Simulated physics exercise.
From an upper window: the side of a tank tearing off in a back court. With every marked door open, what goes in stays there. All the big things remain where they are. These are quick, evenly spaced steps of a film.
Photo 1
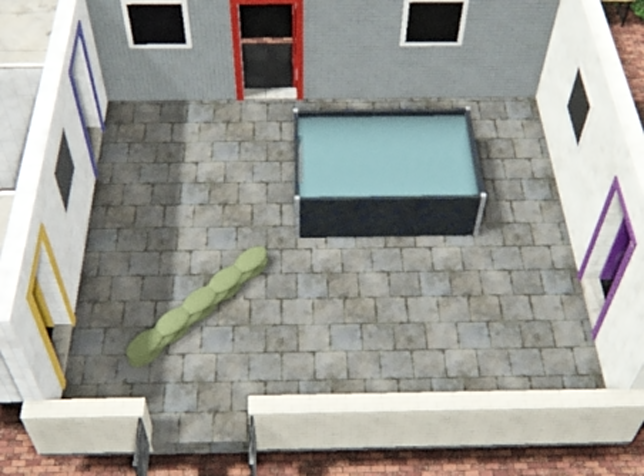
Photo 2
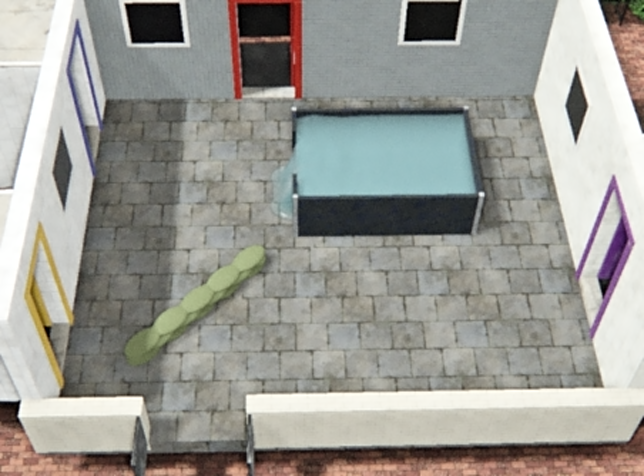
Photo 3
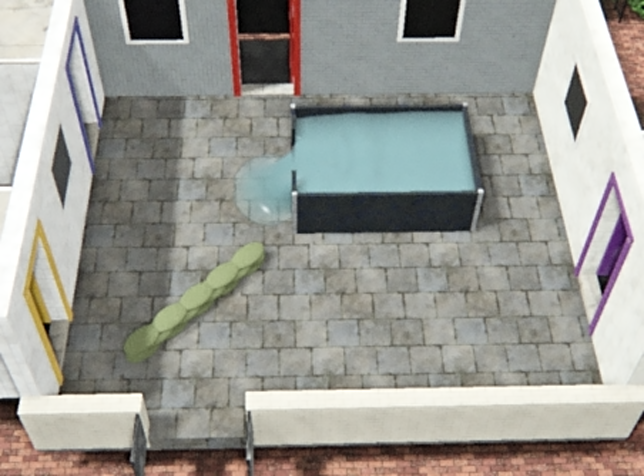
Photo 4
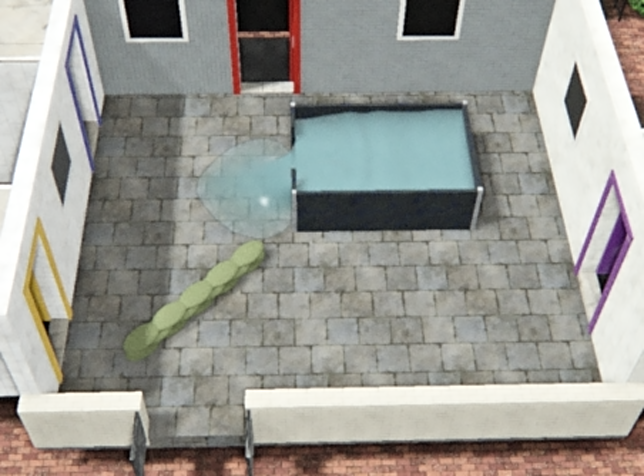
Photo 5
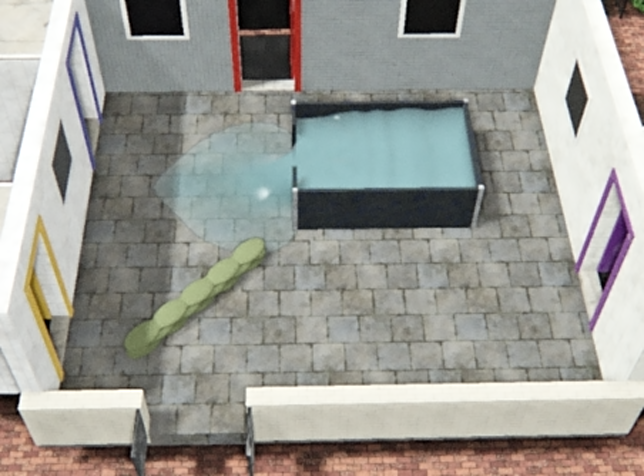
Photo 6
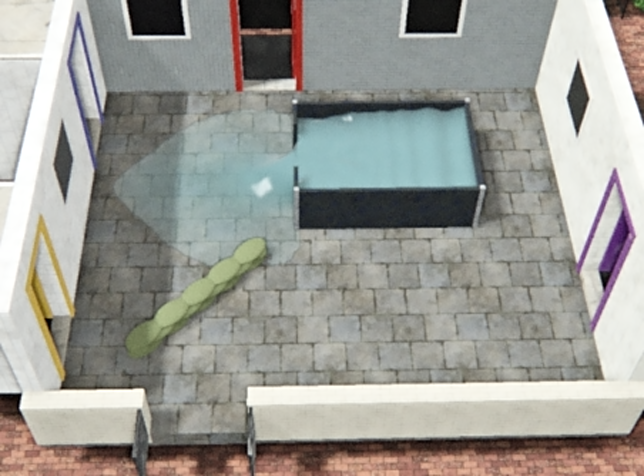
In this clip, still water sits in an open dark-sided tank in a paved walled court, then pours out through its left side and fans leftward across the paving, spreading wider behind a diagonal row of green bushes.
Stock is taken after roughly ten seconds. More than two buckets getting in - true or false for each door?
Purple door: False; red door: True; blue door: True; yellow door: True.
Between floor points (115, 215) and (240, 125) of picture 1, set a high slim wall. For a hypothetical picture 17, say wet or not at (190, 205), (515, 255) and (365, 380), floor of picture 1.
Point by point: First submerged, second not reached, third not reached.
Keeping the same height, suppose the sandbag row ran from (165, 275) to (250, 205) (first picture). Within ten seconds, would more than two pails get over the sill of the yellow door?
Yellow door: Past the limit.
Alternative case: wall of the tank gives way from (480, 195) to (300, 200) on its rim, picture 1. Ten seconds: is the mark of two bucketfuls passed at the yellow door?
Note - yellow door: Past the mark.
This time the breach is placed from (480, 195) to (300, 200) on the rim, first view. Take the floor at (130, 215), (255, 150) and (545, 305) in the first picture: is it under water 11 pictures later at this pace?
The first spot is spared, the second spared and the third soaked.
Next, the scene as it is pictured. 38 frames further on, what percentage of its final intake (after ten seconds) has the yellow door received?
Some 50 per cent.
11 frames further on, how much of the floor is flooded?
I'd put it at roughly 35 per cent.
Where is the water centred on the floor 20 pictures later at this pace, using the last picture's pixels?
I'd point to (267, 196).
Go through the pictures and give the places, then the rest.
In the first frame, still water in the open tank at (386, 156).
In the second frame, the front is at (284, 215), out from the gap at (297, 179).
In the third frame, the front is at (240, 203), out from the gap at (296, 177).
In the fourth frame, water pours out at (295, 176) and has run to (202, 193).
In the fifth frame, the front is at (160, 189), out from the gap at (296, 172).
In the sixth frame, water pours out at (298, 172) and has run to (119, 189).
A moment on, water covers 30 % of the floor; the purple door not reached, the red door wet at the sill, nothing in, the blue door under two buckets in, the yellow door not reached.
Next, water covers 35 % of the floor; the purple door not reached, the red door wet at the sill, nothing in, the blue door over two buckets in, the yellow door under two buckets in.
Then, water covers 40 % of the floor; the purple door not reached, the red door wet at the sill, nothing in, the blue door far over two buckets in, the yellow door over two buckets in.
Later, water covers 75 % of the floor; the purple door not reached, the red door under two buckets in, the blue door far over two buckets in, the yellow door far over two buckets in.
In the end, water covers 95 % of the floor; the purple door wet at the sill, nothing in, the red door over two buckets in, the blue door far over two buckets in, the yellow door far over two buckets in.
